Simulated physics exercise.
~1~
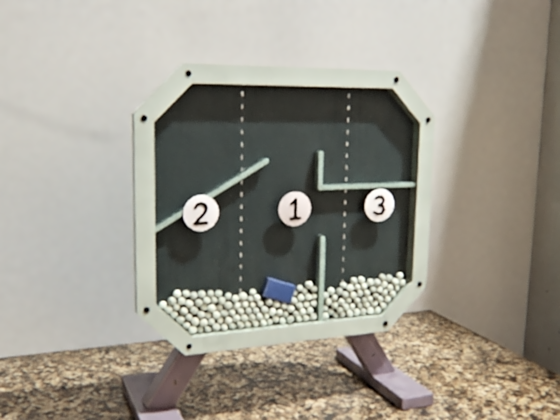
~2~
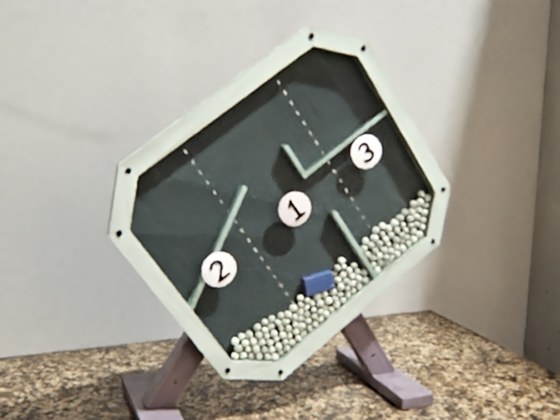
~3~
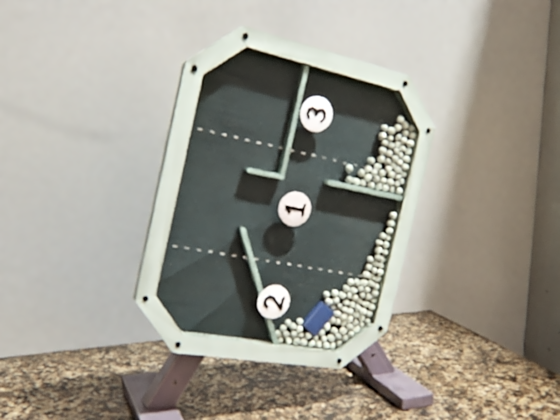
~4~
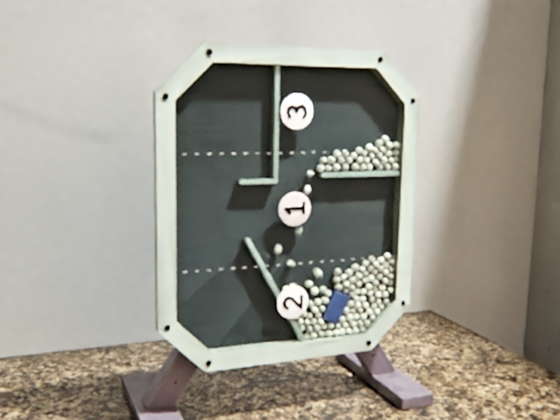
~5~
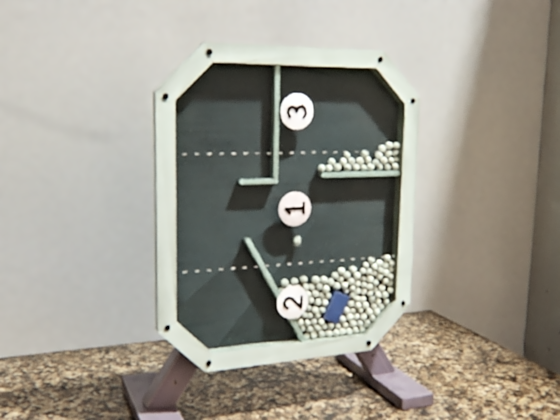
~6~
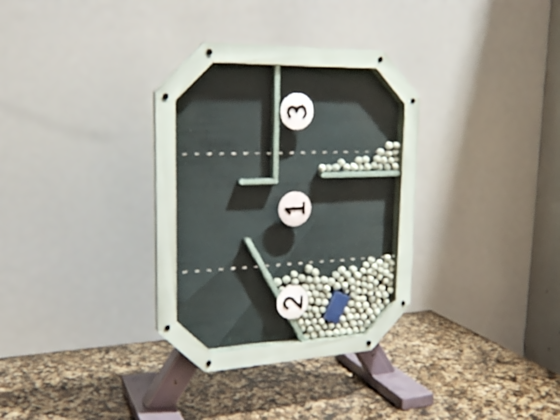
An eight-sided box with a pale green frame and dark back stands on purple-grey feet on a speckled counter, seen from the front against a plain wall. Inside, white beads and a small blue block lie along the bottom, beneath pale bars, dashed lines and three numbered discs. The box turns anticlockwise through a quarter turn, and the beads slide right, some piling on a shelf at upper right. Beads then spill off the shelf past the middle disc into the lower pile. Finally the box rests, most beads at lower right around the block, a few still on the shelf.
